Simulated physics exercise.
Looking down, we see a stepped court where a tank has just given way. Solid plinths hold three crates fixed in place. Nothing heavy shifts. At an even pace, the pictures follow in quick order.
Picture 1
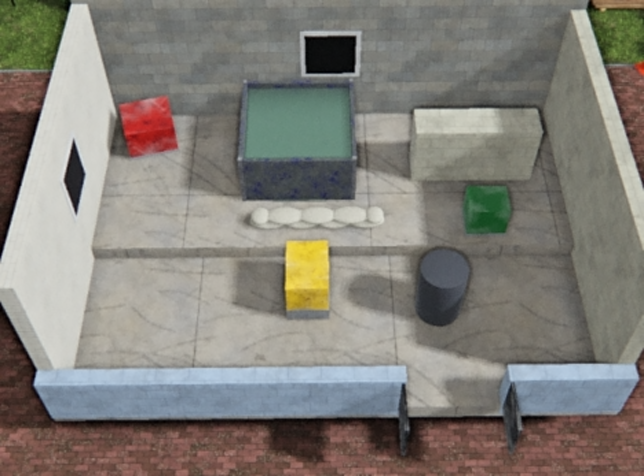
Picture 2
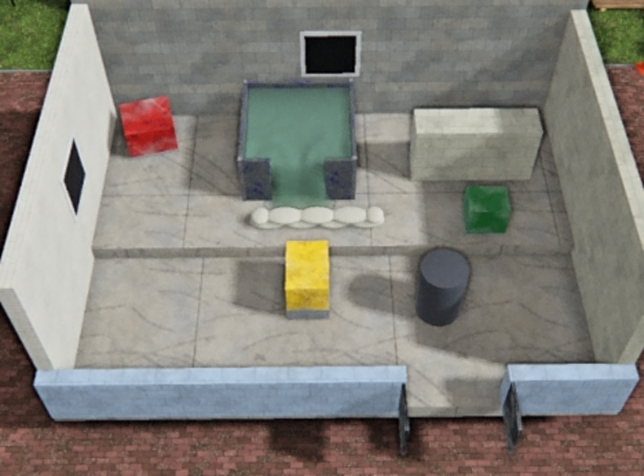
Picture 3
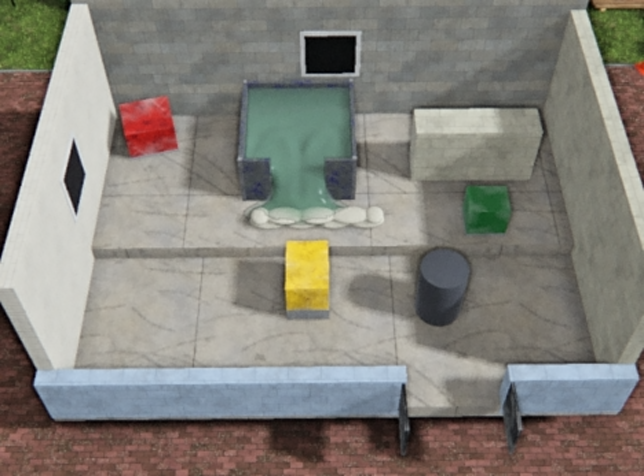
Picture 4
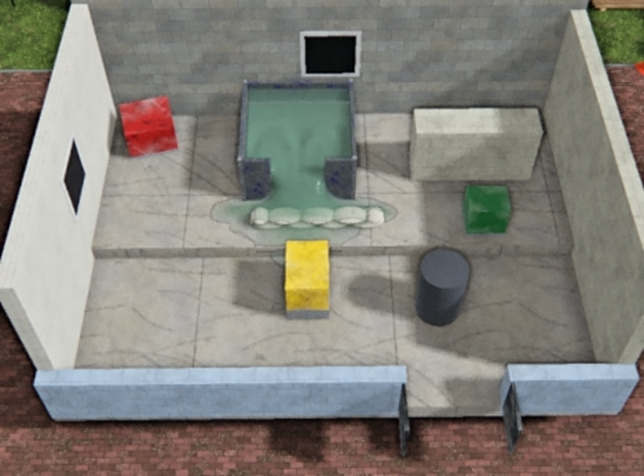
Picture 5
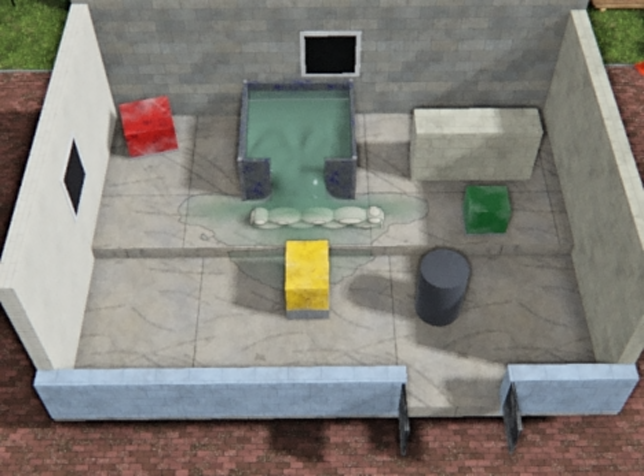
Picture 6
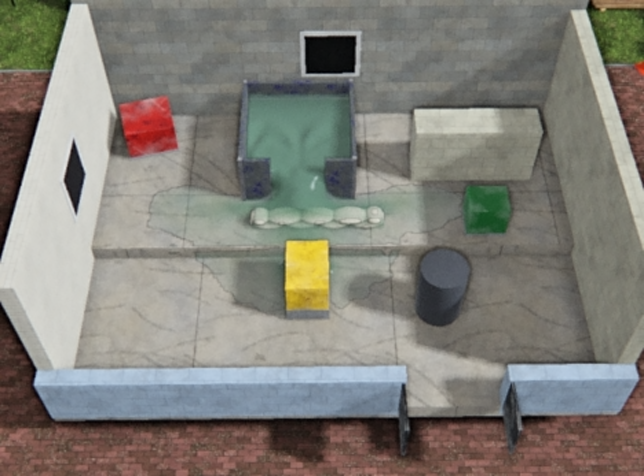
Stepped court with green water pouring through a gap in a tank, reaching a low pale barrier and spreading thinly sideways.
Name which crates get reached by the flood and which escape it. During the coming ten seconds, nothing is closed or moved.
The yellow crate meets the water; the red crate meets the water; the green crate meets the water.
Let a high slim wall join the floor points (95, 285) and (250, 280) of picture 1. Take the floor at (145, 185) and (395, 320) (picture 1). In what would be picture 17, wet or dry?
Reached, reached.
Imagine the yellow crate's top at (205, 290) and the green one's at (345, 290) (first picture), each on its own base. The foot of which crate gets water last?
I'd say the red-painted one is last.
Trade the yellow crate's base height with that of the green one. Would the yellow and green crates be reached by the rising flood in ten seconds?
Taking them in turn, the yellow crate is drenched, then the green crate stays clear.
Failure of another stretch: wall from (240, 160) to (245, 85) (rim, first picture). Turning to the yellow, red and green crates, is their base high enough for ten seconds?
Here goes: Yellow crate - left alone; red crate - hit; green crate - left alone.
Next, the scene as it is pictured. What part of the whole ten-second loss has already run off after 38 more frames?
I'd put it at 50 per cent.
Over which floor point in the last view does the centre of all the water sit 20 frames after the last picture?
I'd mark it close to (293, 220).
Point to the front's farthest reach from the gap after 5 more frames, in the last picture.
Best guess: Near (552, 181).
A moment on, water covers 45 % of the floor; the yellow crate water round its plinth, the red crate not reached, the green crate water round its plinth.
Next, water covers 65 % of the floor; the yellow crate water round its plinth, the red crate water round its plinth, the green crate water round its plinth.
Then, water covers 75 % of the floor; the yellow crate water round its plinth, the red crate water round its plinth, the green crate water round its plinth.
Later, water covers 90 % of the floor; the yellow crate water round its plinth, the red crate water round its plinth, the green crate water round its plinth.
In the end, water covers 90 % of the floor; the yellow crate was topped, the red crate was topped, the green crate was topped.
